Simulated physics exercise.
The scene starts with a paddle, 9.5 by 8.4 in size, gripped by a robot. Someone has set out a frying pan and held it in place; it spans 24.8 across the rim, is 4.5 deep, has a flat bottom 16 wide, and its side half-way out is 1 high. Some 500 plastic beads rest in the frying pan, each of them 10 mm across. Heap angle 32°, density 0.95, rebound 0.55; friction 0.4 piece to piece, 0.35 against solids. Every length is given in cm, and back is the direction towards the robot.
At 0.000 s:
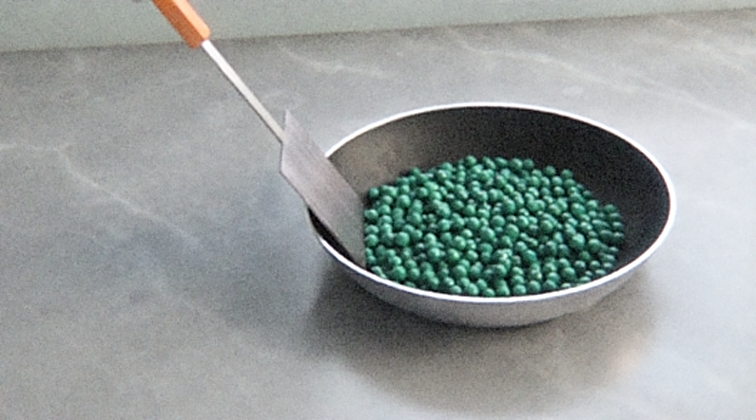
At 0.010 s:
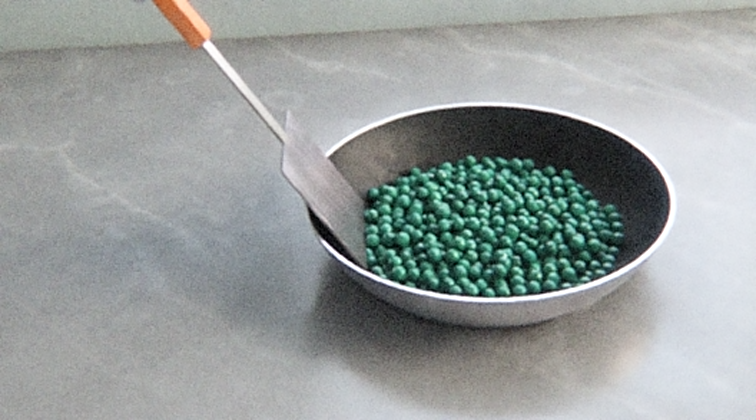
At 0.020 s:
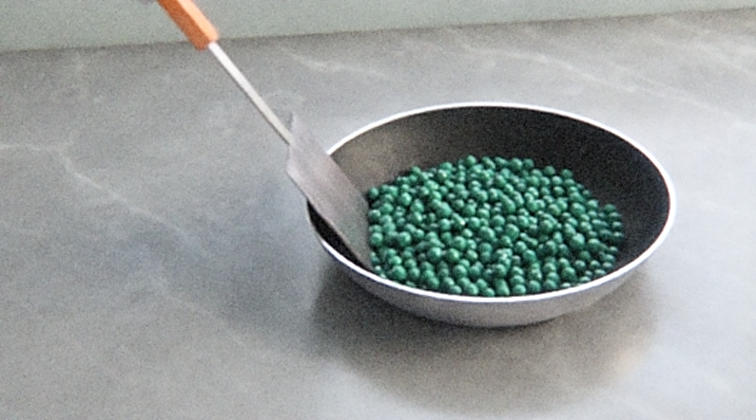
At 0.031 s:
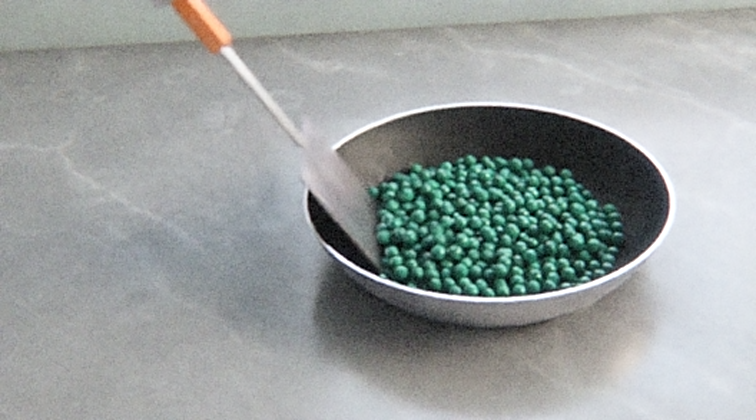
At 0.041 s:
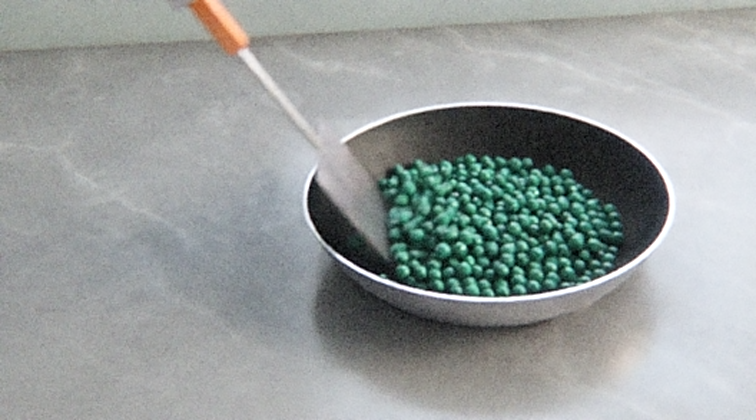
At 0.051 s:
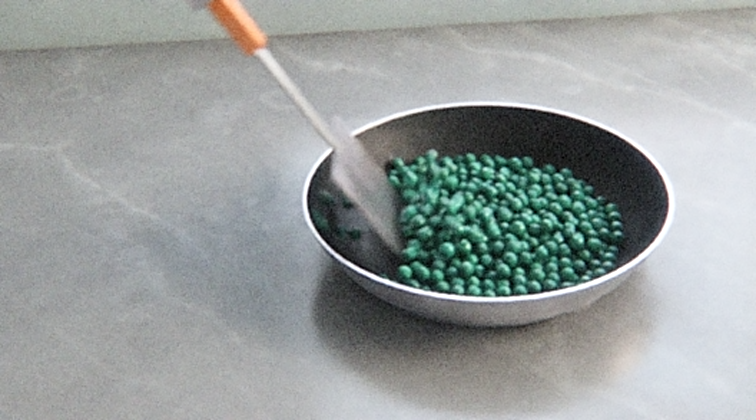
A paddle with an orange handle moved slowly to the right through a frying pan of green beads, nudging the near ones along, and a few beads showed up on its left side.
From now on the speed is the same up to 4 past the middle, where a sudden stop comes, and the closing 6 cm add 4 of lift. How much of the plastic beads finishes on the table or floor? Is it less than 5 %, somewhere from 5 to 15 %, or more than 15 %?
It is from 5 to 15 %.
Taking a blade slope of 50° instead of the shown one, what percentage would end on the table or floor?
About 10 per cent.
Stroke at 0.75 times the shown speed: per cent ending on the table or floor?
I'd put it around 0 per cent.
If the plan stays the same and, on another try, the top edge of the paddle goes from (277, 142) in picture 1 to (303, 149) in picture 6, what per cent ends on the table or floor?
0 per cent.
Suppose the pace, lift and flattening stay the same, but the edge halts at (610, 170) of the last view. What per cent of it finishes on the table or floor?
Roughly 25 per cent.
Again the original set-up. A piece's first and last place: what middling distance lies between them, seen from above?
It comes to some 3 cm.
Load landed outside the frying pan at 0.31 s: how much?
Roughly 8 percent of it.
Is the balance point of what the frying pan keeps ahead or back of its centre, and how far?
The balance point is about 3.5 cm ahead.
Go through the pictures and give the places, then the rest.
The first picture shows the paddle top edge at (283, 139), sloping 59°; upper third of the load around (485, 223), from x 365 to 620, top at y 160; 504 in the frying pan.
The second picture shows the paddle top edge at (284, 139), sloping 59°; upper third of the load around (485, 222), from x 365 to 620, top at y 160.
The third picture shows the paddle top edge at (290, 141), sloping 59°; upper third of the load around (485, 223), from x 370 to 620, top at y 160.
The fourth picture shows the paddle top edge at (302, 144), sloping 59°; upper third of the load around (480, 223), from x 370 to 620, top at y 160.
The fifth picture shows the paddle top edge at (318, 145), sloping 59°; upper third of the load around (464, 221), from x 350 to 620, top at y 160.
The sixth picture shows the paddle top edge at (334, 145), sloping 59°; upper third of the load around (458, 217), from x 320 to 620, top at y 160; 504 in the frying pan.
After 0.08 s, sloping 59°, highest piece 11 above the table; 503 in the frying pan, 1 on the blade or in flight.
After 0.10 s, sloping 59°, highest piece 16 above the table; 502 in the frying pan, 2 on the blade or in flight.
After 0.31 s, sloping 59°, highest piece 39 above the table; 456 in the frying pan, 39 on the table or floor, 9 on the blade or in flight.
After 1.36 s, sloping 59°, highest piece 3 above the table; 456 in the frying pan, 48 on the table or floor.
In the end, 456 in the frying pan, 48 on the table or floor. That is 10 % on the table or floor.
